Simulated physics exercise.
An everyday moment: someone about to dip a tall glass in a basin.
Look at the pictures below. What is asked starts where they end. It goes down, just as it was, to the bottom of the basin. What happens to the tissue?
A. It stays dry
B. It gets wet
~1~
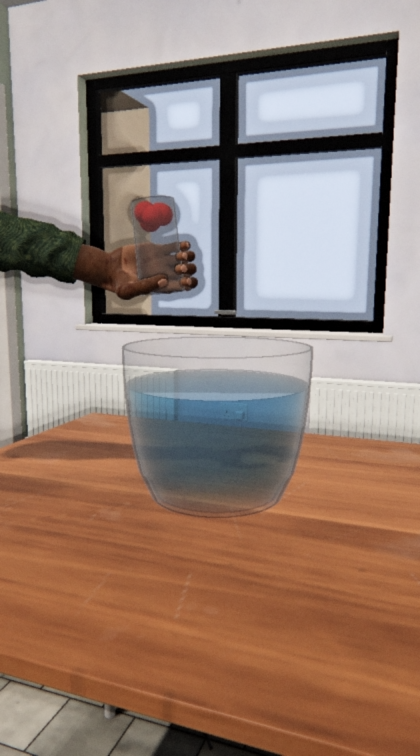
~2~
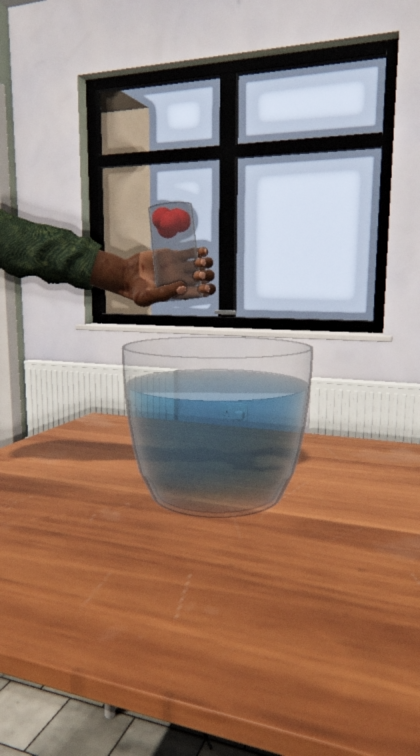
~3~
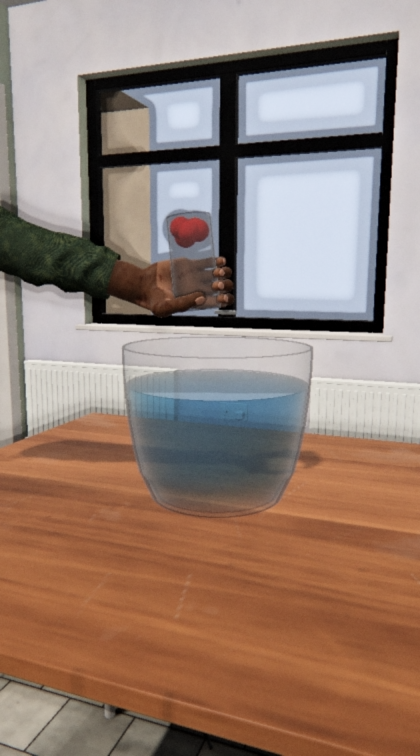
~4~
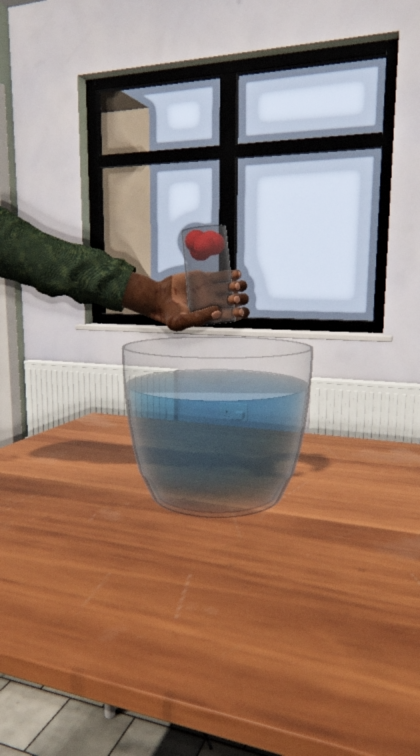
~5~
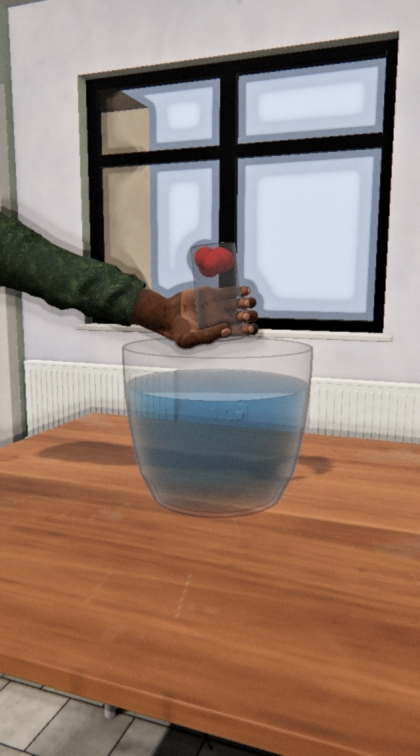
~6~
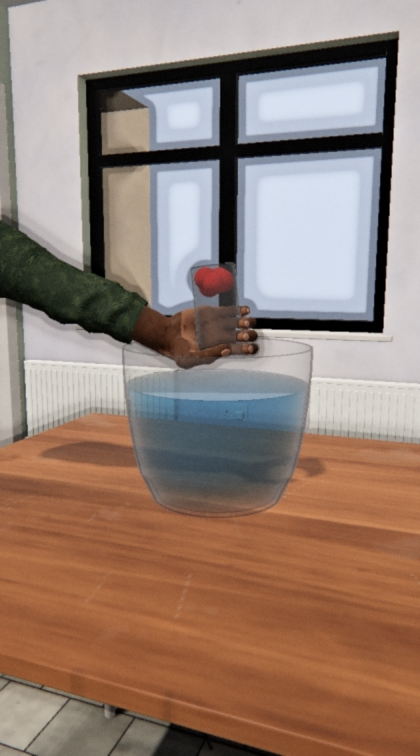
It stays dry.
Shortly, the tall glass enters the water.
Then, air is trapped inside and holds the level down.
At the finish, the tall glass is under, still full of air, and the tissue is dry.
